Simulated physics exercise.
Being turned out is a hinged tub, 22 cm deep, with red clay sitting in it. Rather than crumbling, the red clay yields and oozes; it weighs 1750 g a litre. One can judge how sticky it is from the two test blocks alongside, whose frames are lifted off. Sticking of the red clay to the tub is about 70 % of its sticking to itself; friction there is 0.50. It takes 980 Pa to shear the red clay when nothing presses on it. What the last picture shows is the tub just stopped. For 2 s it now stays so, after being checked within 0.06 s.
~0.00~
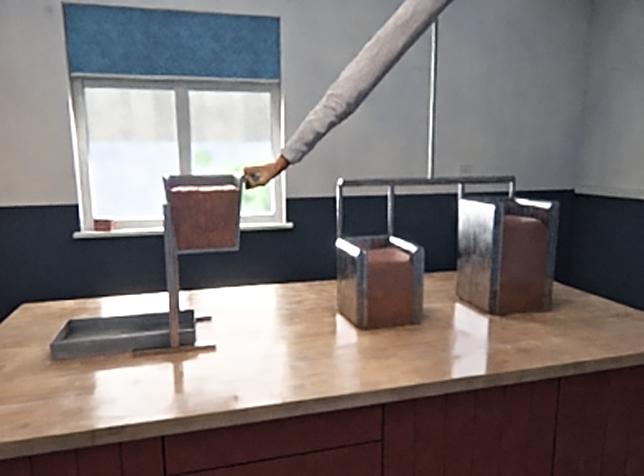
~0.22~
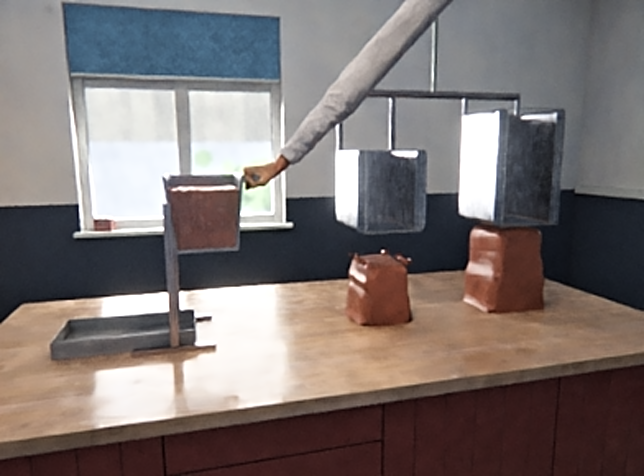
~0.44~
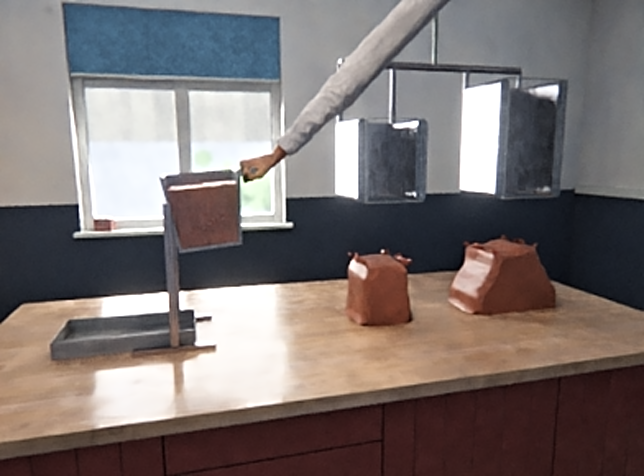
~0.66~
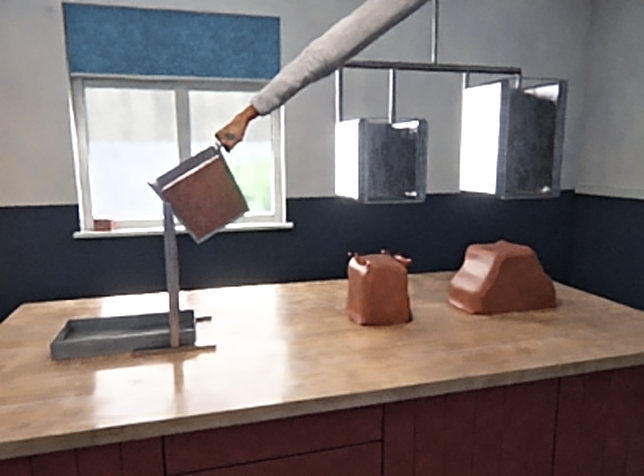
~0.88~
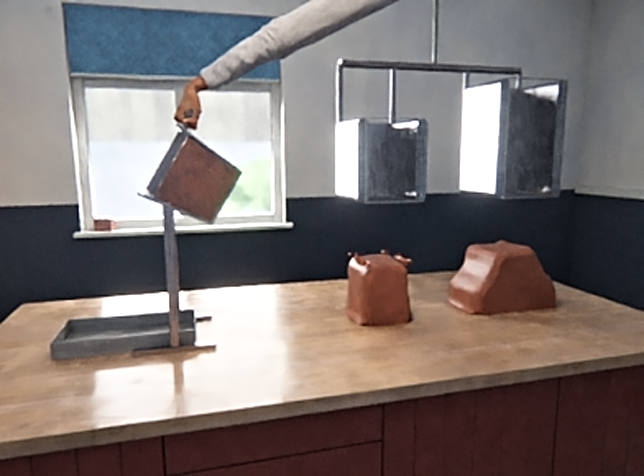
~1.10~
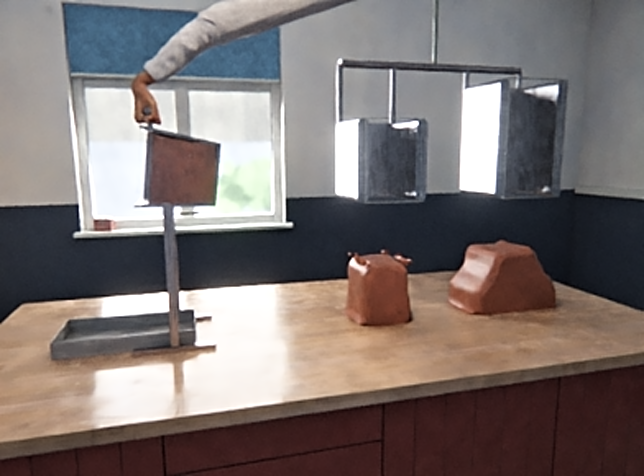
An arm tilting a hinged tub of red clay leftward after open moulds lift off two clay blocks, the larger slumping.
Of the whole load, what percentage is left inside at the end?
Close to 100 % is left inside.
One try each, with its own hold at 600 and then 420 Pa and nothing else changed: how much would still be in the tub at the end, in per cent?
Roughly 100 % followed by roughly 70 %.
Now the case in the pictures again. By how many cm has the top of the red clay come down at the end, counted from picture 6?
About 0 cm.
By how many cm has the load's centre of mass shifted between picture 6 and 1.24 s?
Something like 0 cm, give or take.
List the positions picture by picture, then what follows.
Handle-side rim at (240, 176), tilt 0 degrees; crest of the red clay at (183, 190); block heights 22 cm, 34 cm (left to right), in the first frame.
Handle-side rim at (240, 176), tilt 0 degrees; crest of the red clay at (183, 190); block heights 22 cm, 31 cm (left to right), in the second frame.
Handle-side rim at (237, 170), tilt 5 degrees; crest of the red clay at (232, 184); block heights 21 cm, 24 cm (left to right), in the third frame.
Handle-side rim at (214, 143), tilt 30 degrees; crest of the red clay at (221, 158); block heights 21 cm, 23 cm (left to right), in the fourth frame.
Handle-side rim at (176, 127), tilt 58 degrees; crest of the red clay at (191, 139); block heights 21 cm, 23 cm (left to right), in the fifth frame.
Handle-side rim at (140, 128), tilt 83 degrees; crest of the red clay at (153, 136); block heights 21 cm, 23 cm (left to right), in the sixth frame.
After 1.24 s, the tub is at 83 degrees and holds 100 %.
After 1.41 s, the tub is at 83 degrees and holds 100 %.
After 1.58 s, the tub is at 83 degrees and holds 100 %.
After 1.75 s, the tub is at 83 degrees and holds 100 %.
After 3.10 s, the tub is at 83 degrees and holds 100 %.
